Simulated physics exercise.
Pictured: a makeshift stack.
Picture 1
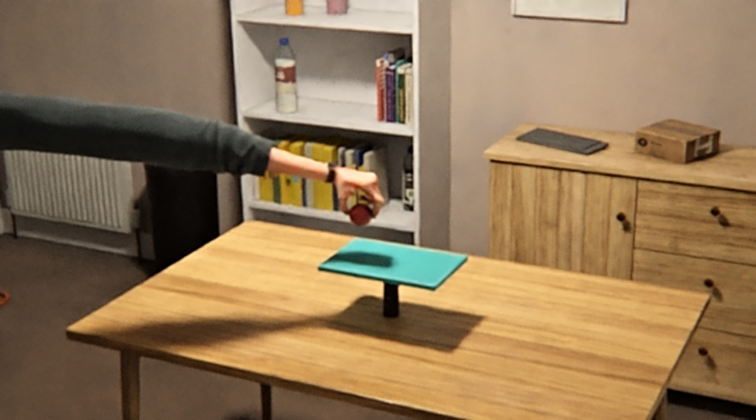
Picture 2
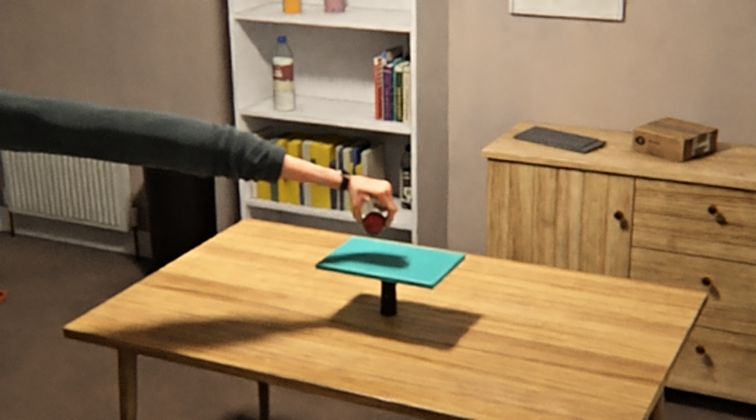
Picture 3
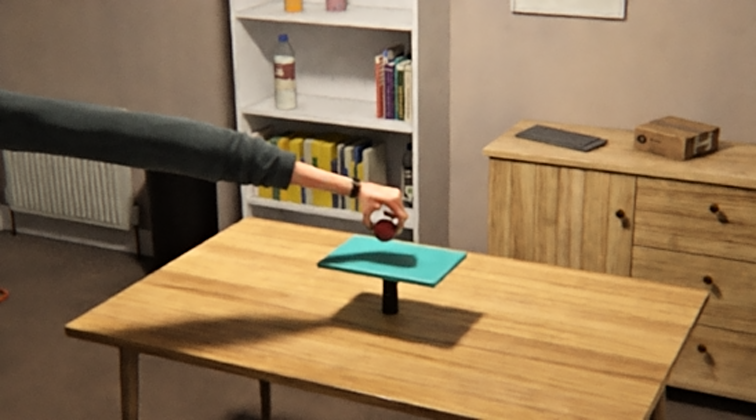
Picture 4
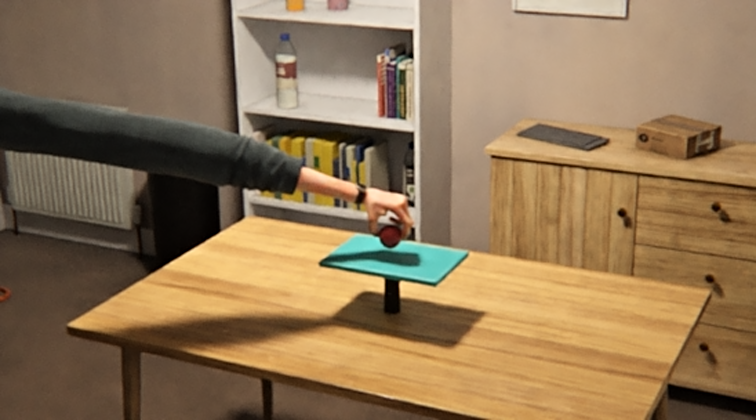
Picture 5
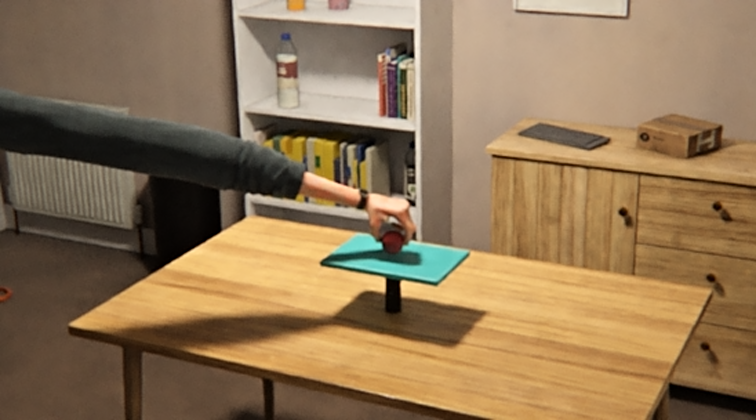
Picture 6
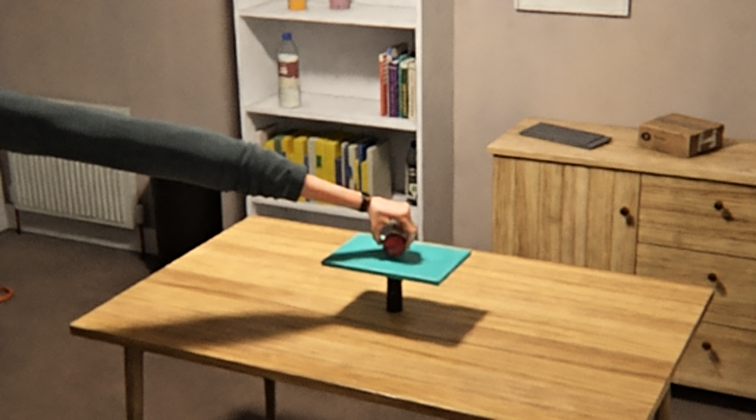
In a room with shelves, a hand lowers a red tomato onto a turquoise lid above a wooden table, keeping hold.
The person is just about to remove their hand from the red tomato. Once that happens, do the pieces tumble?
I expect success here.
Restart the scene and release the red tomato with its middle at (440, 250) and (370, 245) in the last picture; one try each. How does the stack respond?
Topples, then stands firm.
Then, 0.20 s past the last view, nothing moves.
Then, 0.60 s past the last view, red tomato resting near (394, 245).
Finally, all 3 still in place. Final places as the last picture's camera would see them, red tomato near (394, 245). The stack keeps its balance.
